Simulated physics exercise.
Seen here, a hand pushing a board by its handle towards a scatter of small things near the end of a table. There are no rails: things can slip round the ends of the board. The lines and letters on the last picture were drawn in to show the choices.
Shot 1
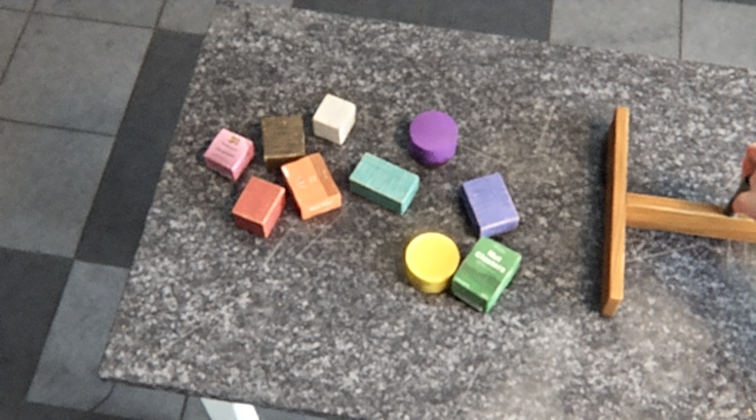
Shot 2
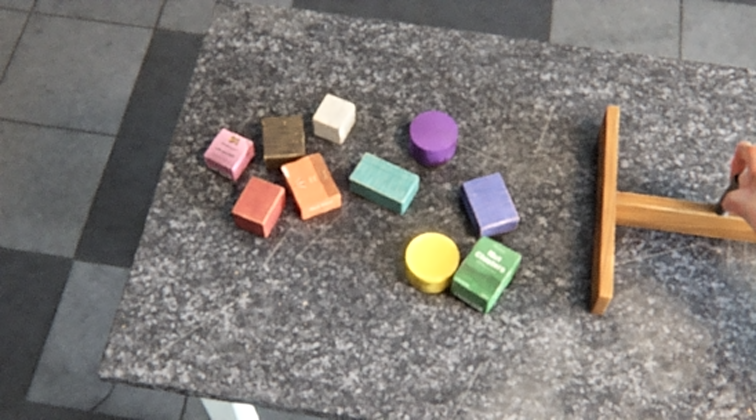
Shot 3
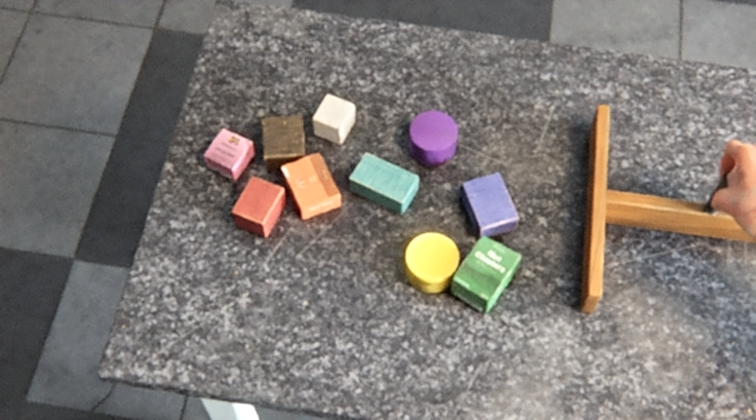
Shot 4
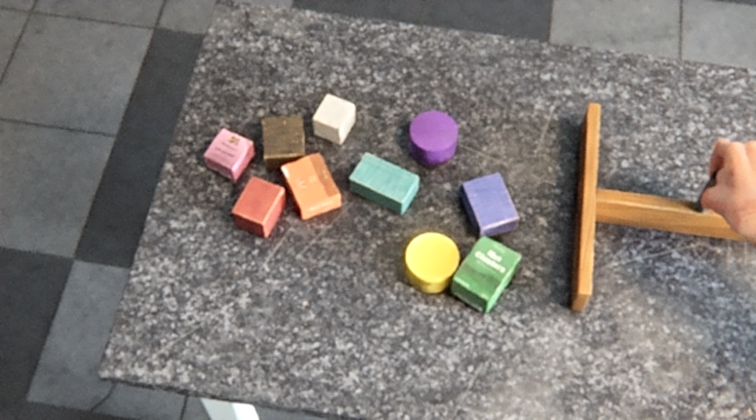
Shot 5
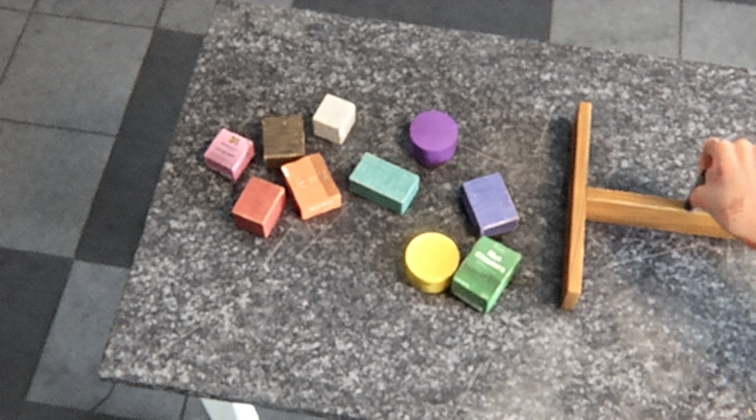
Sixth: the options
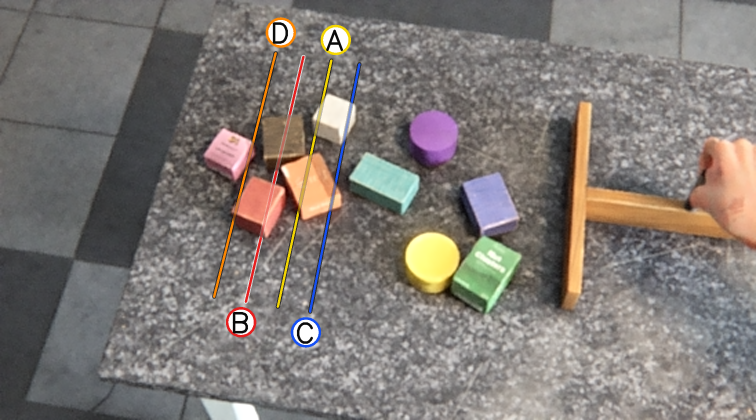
A hand slides a wooden board by its handle slightly left toward scattered colourful blocks.
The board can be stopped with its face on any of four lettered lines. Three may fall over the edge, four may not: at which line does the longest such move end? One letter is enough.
Stop at D.
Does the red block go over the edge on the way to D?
By then, yes.
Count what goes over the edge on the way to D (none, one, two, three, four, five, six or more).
In all, three.
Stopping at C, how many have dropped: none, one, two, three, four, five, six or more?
The count is none.
On the marked copy, A at (307, 175); B at (277, 171); C at (336, 179); D at (247, 166).
Following D. Soon after the start, board (458, 175); green packet (417, 270); yellow jar (371, 255).
Later, board (340, 158); pink packet (208, 148); red block (195, 227).
In the end, board (248, 145); pink packet over the edge; red block over the edge; three fallen.
As for the rest, A is within the limit but short; B is within the limit but short; C is within the limit but short.
